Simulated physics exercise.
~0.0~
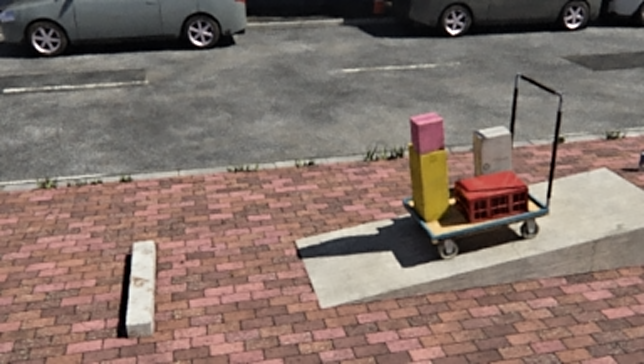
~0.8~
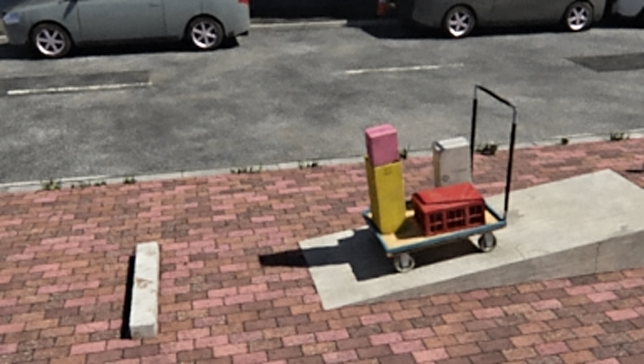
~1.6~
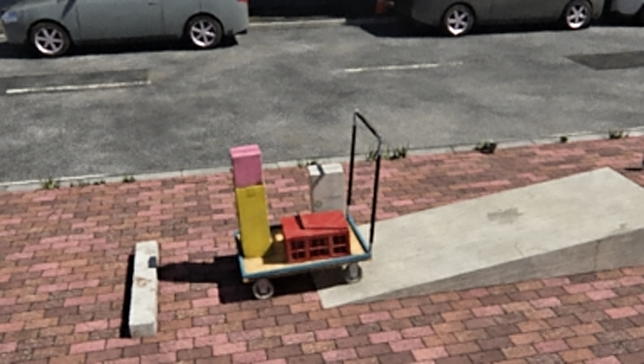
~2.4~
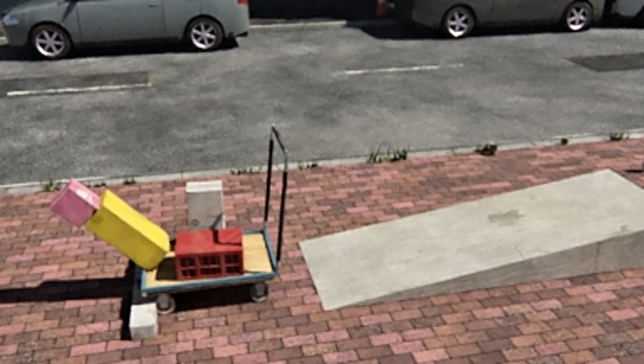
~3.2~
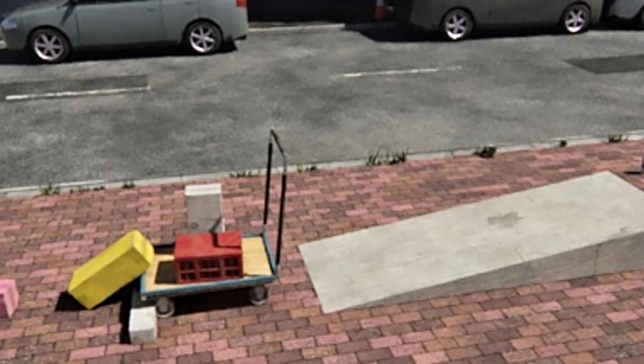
A trolley carrying a yellow box, a pink box, a white box and a red crate rolled left down a ramp and stopped at a low kerb, where the stacked yellow and pink boxes toppled off to the left while the others stayed aboard.
